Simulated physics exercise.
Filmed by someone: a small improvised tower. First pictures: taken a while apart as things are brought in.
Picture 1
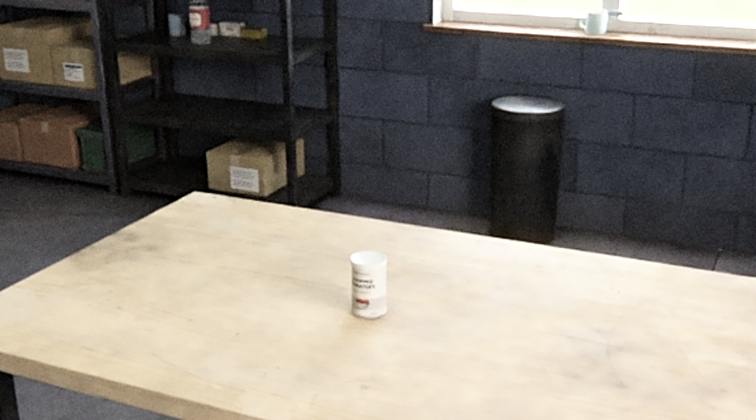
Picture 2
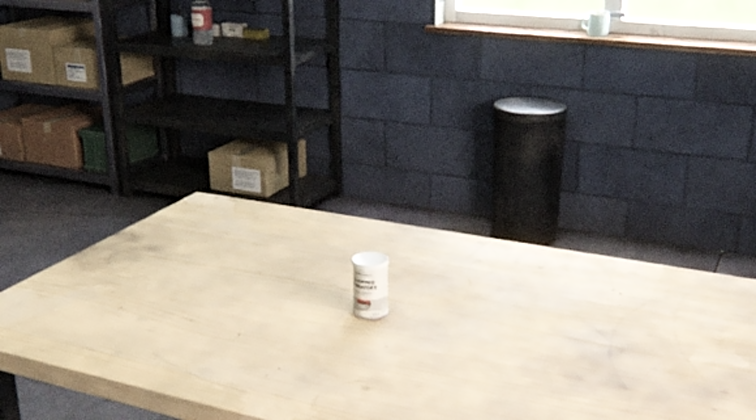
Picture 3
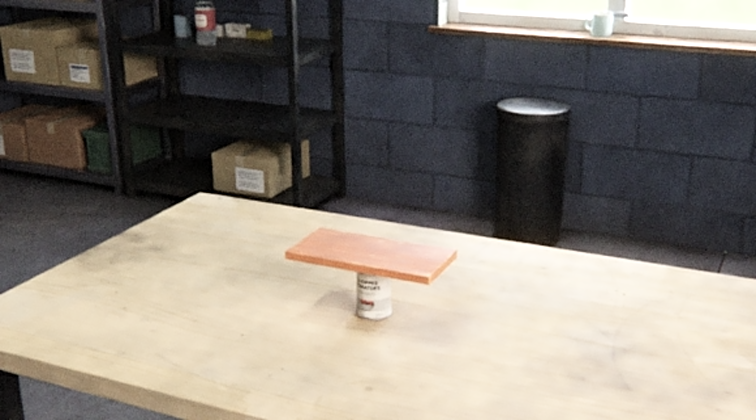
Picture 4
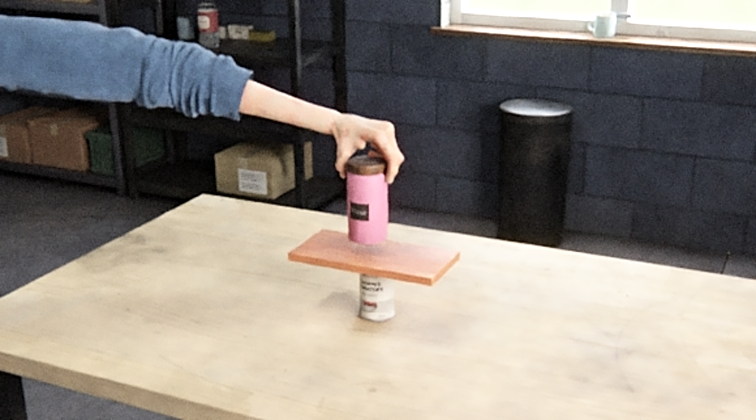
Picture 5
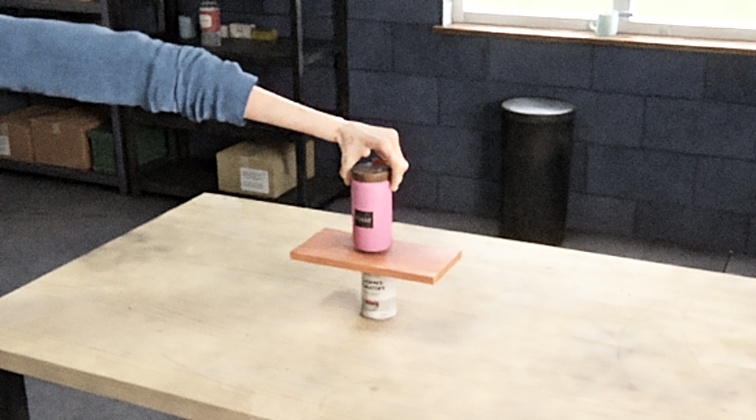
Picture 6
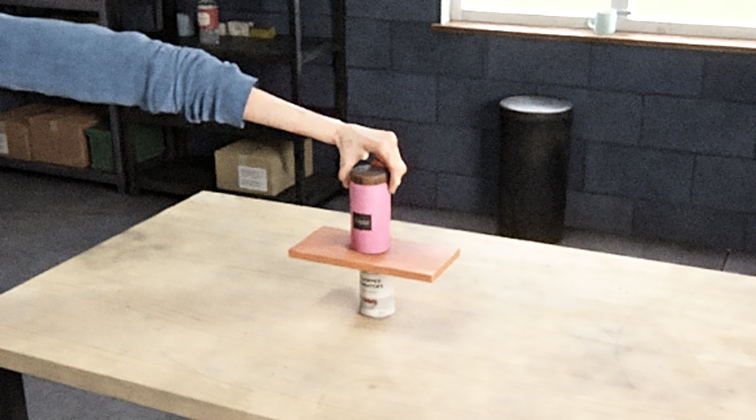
Workshop table with a small white container, an orange board appearing across its top, and a hand lowering a pink jar onto the board.
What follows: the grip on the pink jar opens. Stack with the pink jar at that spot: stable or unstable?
Stays standing.
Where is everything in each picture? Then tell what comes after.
In the first frame, the last thing is not in view yet.
In the second frame, the last thing is not in view yet.
In the third frame, the last thing is not in view yet; orange board (371, 254).
The fourth frame shows still above its spot; pink jar (367, 200); orange board (374, 256).
The fifth frame shows still above its spot; pink jar (372, 207); orange board (376, 254).
The sixth frame shows in place under the hand; pink jar (370, 209); orange board (374, 252).
Then, 0.30 s later than the last frame, all is still.
Then, 0.70 s later than the last frame, pink jar resting near (370, 210).
When it is over, all 3 as before. End places, in pixels of the last picture, pink jar near (370, 210). The stack stays up.
